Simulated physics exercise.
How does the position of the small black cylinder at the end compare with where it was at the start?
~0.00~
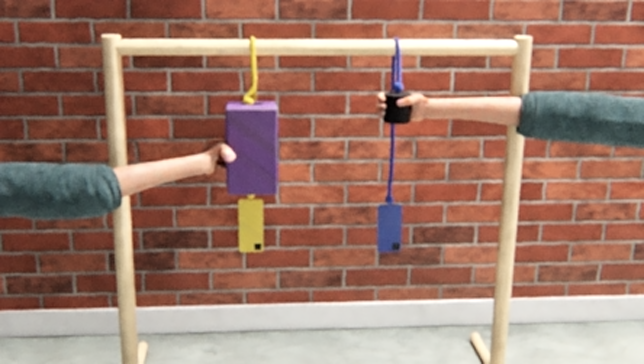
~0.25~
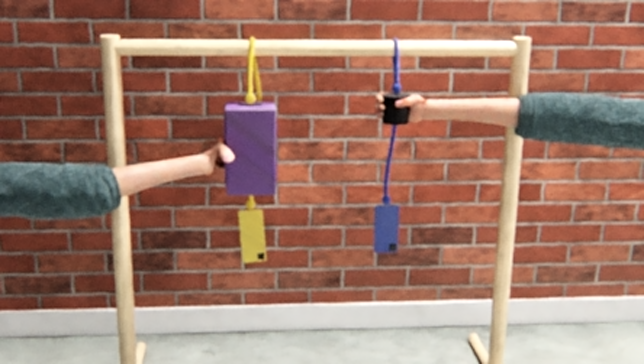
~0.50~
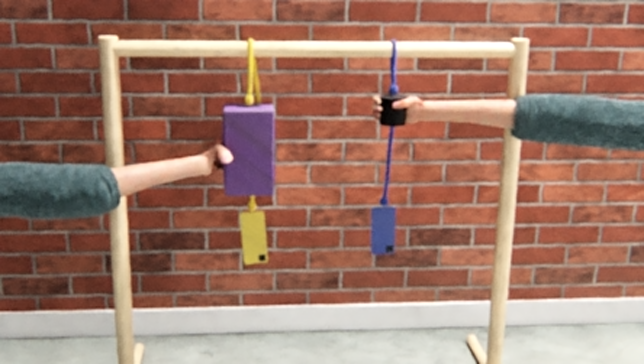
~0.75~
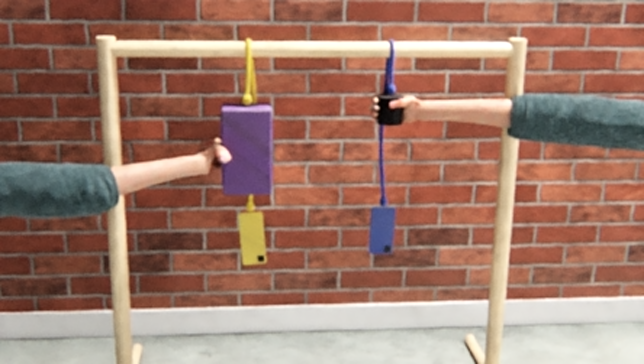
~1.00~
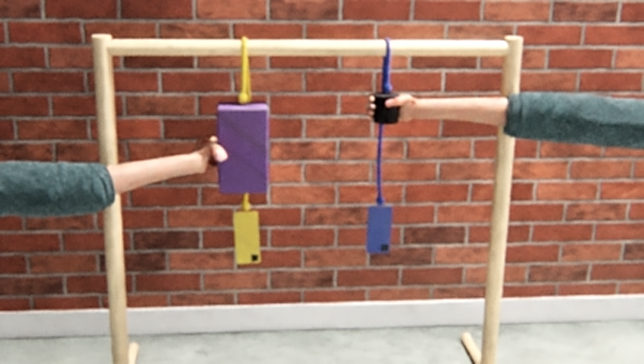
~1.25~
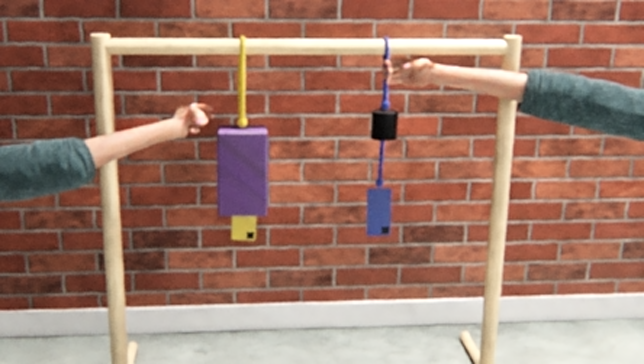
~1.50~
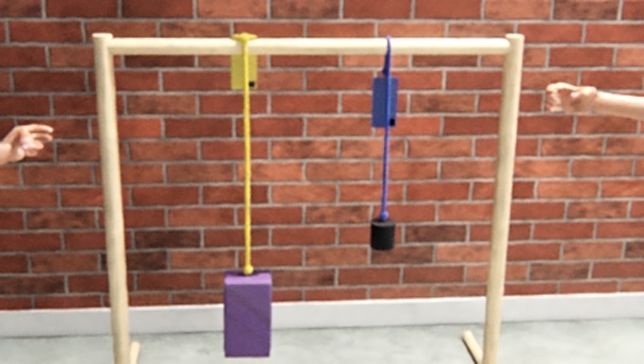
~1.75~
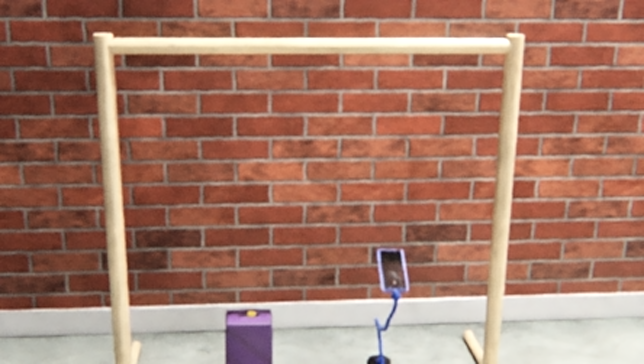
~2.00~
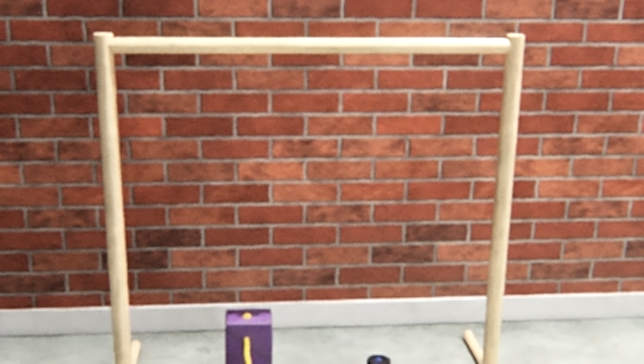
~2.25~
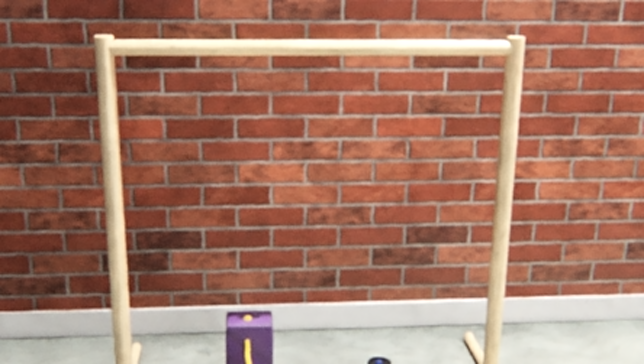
At the start it is held by a hand up near the wooden rail, on the blue rope. By the end it is down on the floor below the rail.
